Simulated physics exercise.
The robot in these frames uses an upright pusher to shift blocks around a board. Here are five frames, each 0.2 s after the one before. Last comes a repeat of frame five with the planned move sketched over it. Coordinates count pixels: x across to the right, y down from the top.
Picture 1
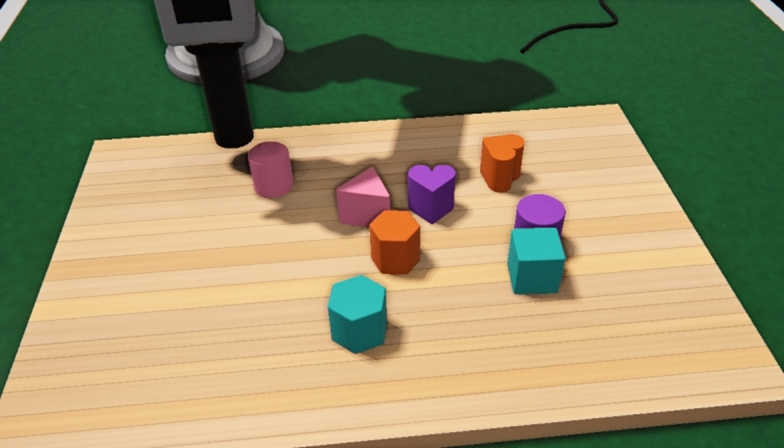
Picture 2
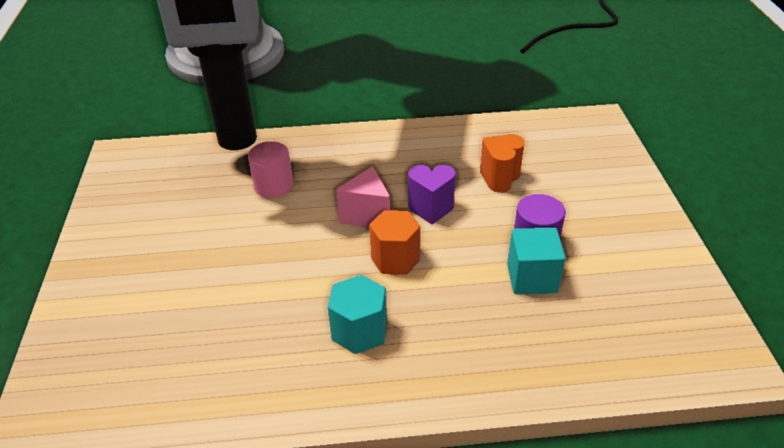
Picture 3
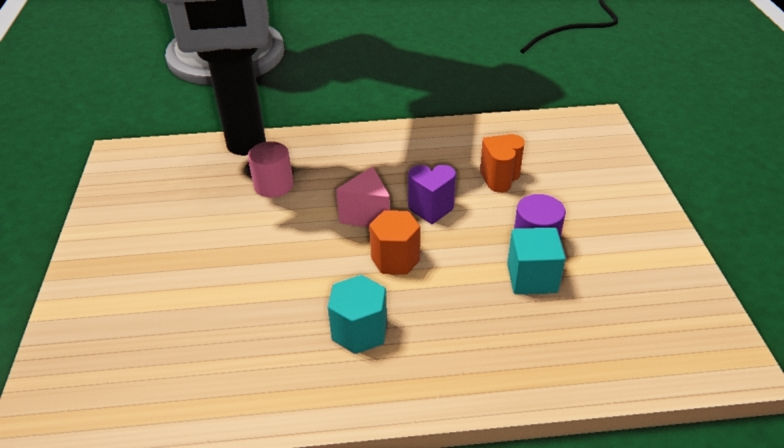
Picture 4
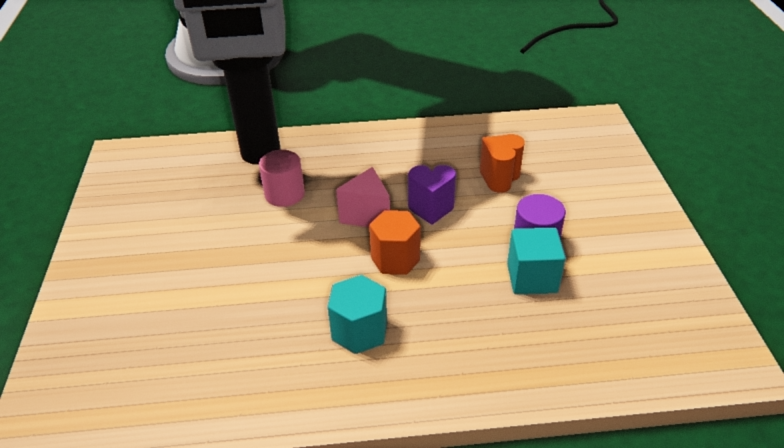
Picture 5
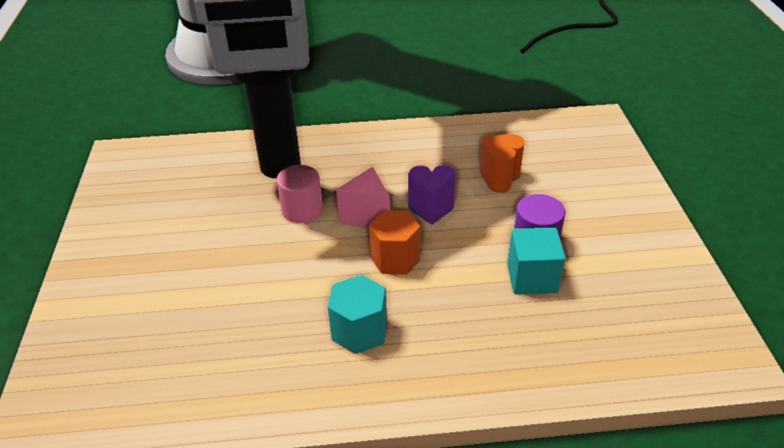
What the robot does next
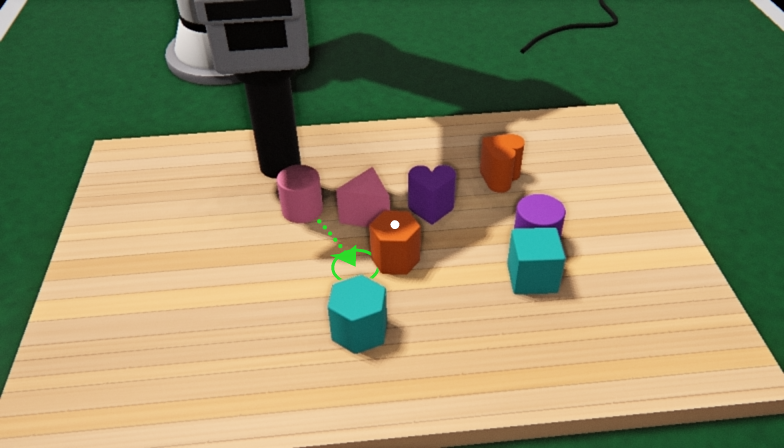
Black upright pusher edging forward and right, then nudging the pink cylinder toward the pink triangular block on a wooden board.
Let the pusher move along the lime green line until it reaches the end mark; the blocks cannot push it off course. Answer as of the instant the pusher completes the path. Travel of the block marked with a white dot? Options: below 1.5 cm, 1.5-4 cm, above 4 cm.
If I had to pick, the block marked with a white dot travels less than 1.5 cm here.
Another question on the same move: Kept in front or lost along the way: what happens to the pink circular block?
The pusher still has it in front.
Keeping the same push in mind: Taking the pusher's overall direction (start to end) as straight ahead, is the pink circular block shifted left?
No, that is not what happens.
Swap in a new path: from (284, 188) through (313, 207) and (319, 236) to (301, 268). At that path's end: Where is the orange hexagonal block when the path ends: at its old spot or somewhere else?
Right where it was.
The drawn path runs from (284, 188) by way of (309, 211) and (333, 237) to (356, 266); the dot is on the orange hexagonal block.
The first path, step by step. One third of the way, pusher (307, 190); pink circular block (322, 203).
Two thirds of the way, pusher (331, 215); pink circular block (343, 232); pink triangular piece (373, 187), turned 35° anticlockwise.
At the end, pusher (354, 245); pink circular block (363, 265); turquoise hexagonal block (359, 305), turned 15° clockwise; pink triangular piece (374, 189), turned 50° anticlockwise; orange hexagonal block (402, 227), turned 20° anticlockwise.
